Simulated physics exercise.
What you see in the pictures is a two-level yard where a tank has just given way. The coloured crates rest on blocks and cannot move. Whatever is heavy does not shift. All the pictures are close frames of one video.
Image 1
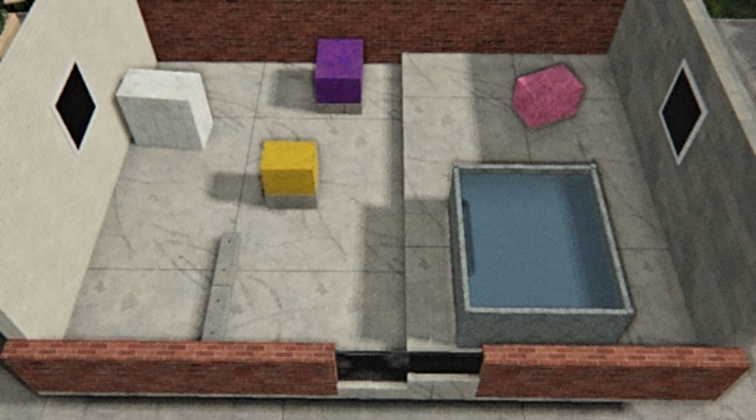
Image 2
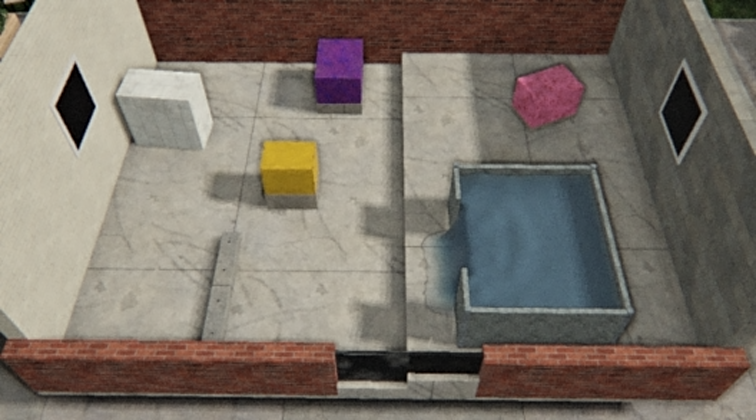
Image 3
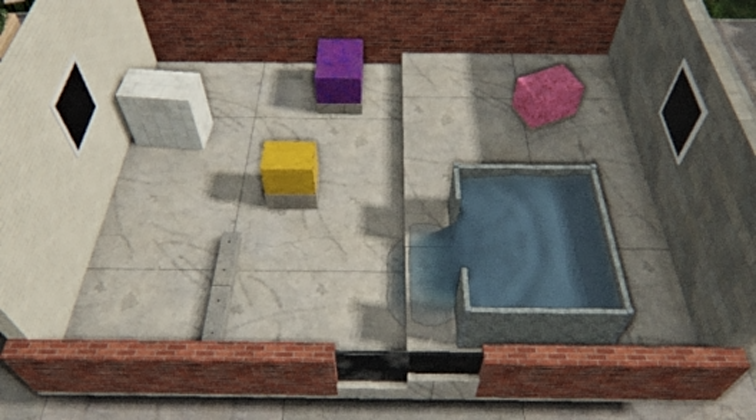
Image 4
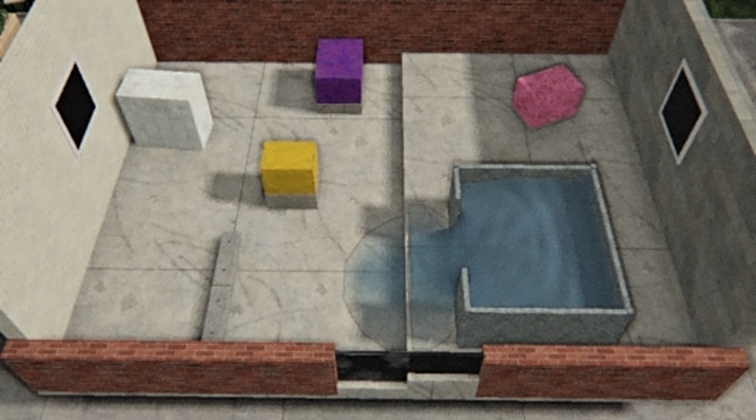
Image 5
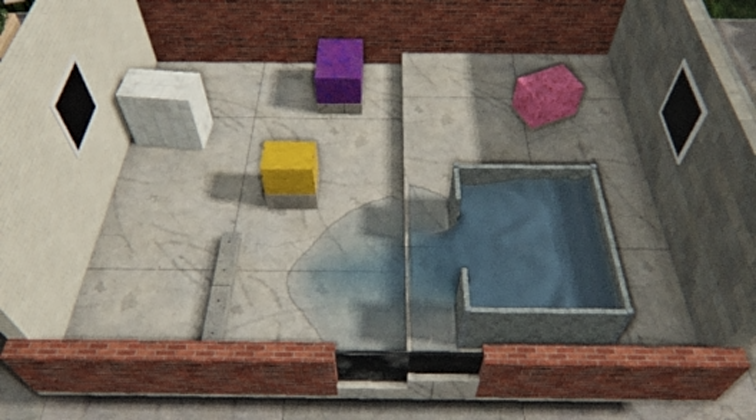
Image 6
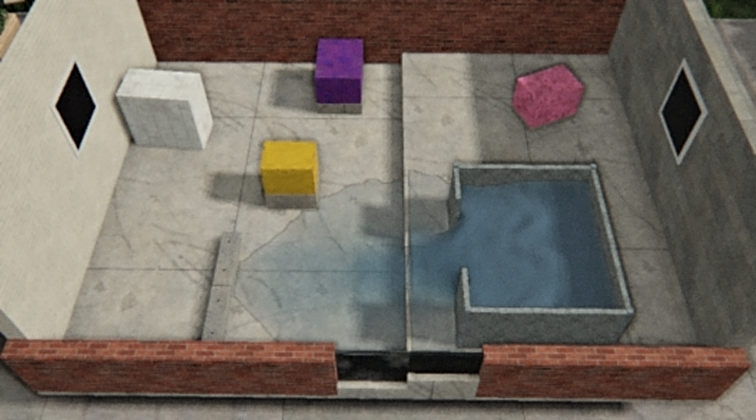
In a walled two-level yard with white, purple, yellow and pink blocks, the left side of a water-filled tank opens, and water pours through the gap, spreading leftward across the concrete floor to near a low strip.
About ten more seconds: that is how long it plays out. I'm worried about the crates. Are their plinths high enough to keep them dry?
One by one: The yellow crate stays above the water; the pink crate stays above the water; the purple crate stays above the water.
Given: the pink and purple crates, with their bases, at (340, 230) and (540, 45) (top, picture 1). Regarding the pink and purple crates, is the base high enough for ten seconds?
The pink crate is flooded; the purple crate is not reached.
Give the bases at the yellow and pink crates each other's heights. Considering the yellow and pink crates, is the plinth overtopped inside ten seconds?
Well, the yellow crate gets reached, and the pink crate stays unflooded.
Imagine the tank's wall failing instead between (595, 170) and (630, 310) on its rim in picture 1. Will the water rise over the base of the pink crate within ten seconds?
Result: Pink crate is swamped.
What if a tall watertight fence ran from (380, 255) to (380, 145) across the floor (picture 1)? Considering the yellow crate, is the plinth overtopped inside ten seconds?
Looking at it, the yellow one is left alone in the end.
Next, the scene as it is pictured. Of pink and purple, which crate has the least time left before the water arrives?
It's the crate marked purple here.
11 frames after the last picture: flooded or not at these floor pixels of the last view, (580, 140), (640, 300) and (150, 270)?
Point one left clear, point two left clear, point three sodden.
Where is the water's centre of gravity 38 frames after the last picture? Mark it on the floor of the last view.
About (295, 222) in the last view.
A moment on, water covers 30 % of the floor; the yellow crate water round its plinth, the pink crate not reached, the purple crate not reached.
Next, water covers 45 % of the floor; the yellow crate water round its plinth, the pink crate not reached, the purple crate water round its plinth.
Then, water covers 50 % of the floor; the yellow crate water round its plinth, the pink crate not reached, the purple crate water round its plinth.
Later, water covers 60 % of the floor; the yellow crate water round its plinth, the pink crate not reached, the purple crate water round its plinth.
In the end, water covers 60 % of the floor; the yellow crate stayed above the water, the pink crate stayed above the water, the purple crate stayed above the water.
